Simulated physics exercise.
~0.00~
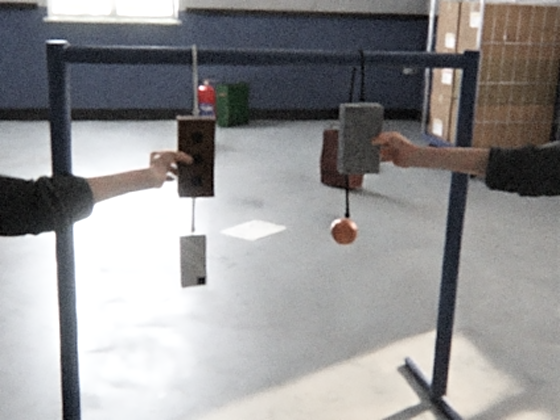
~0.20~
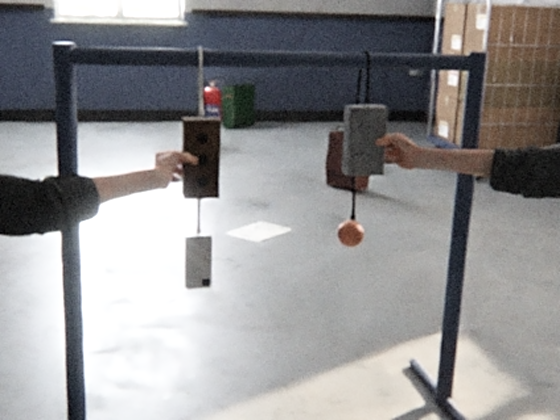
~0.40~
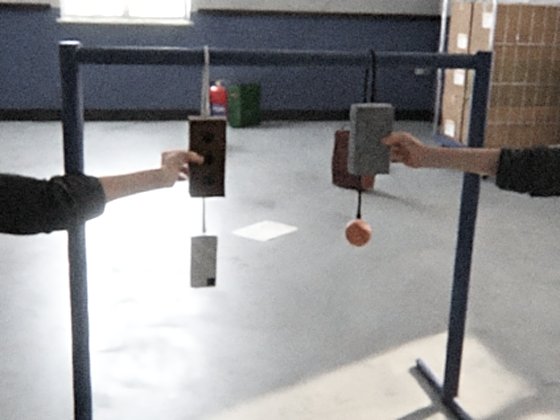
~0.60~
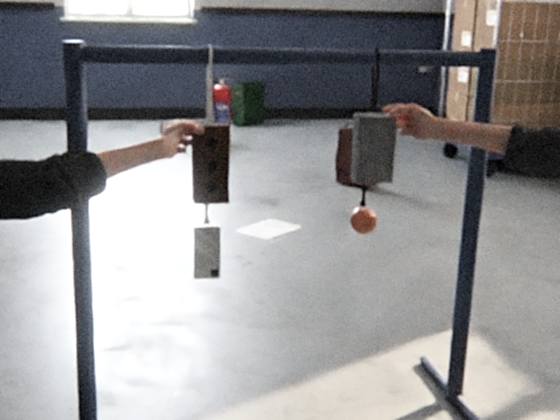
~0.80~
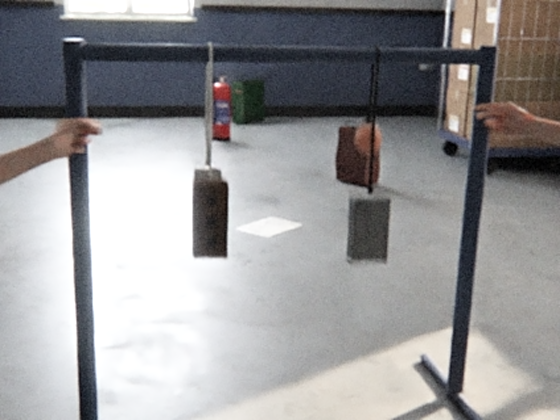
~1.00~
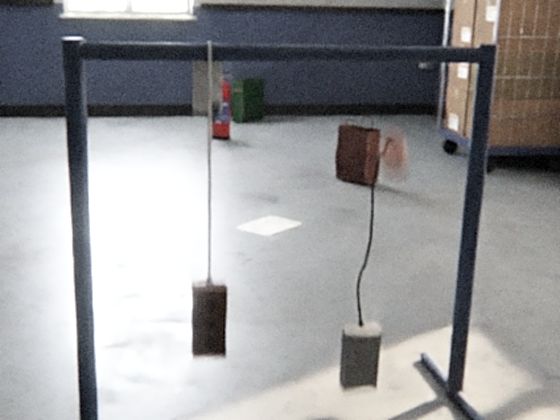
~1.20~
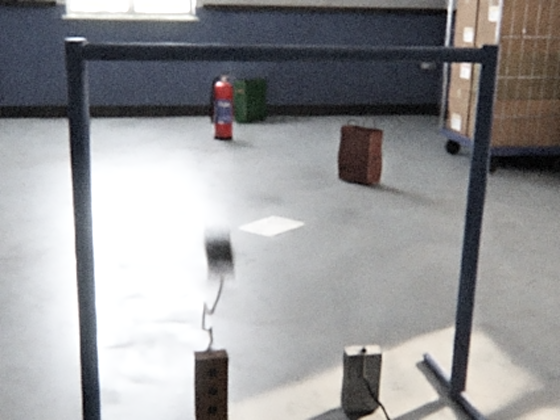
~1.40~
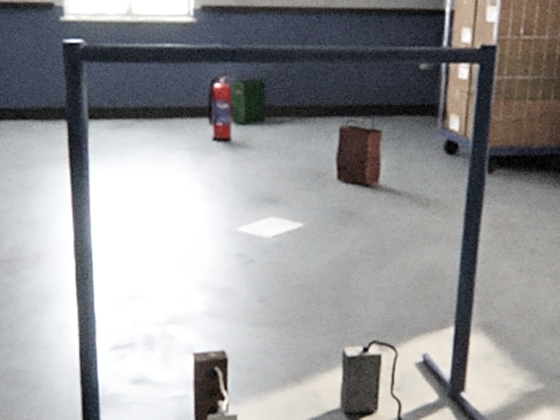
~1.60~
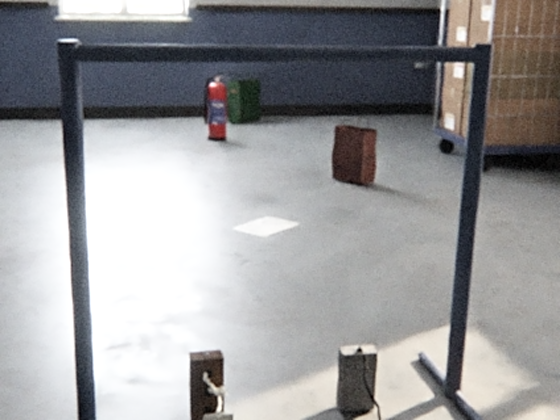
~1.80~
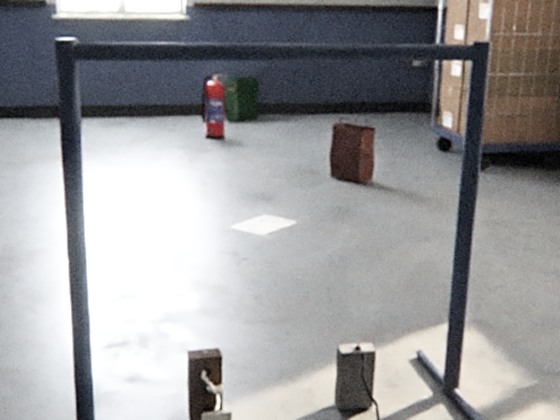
Two hands held a dark brick and a grey block on cords over a blue rail, a phone and an orange ball dangling below, then let go; both blocks dropped to the floor, pulling their cords down, and stayed there.
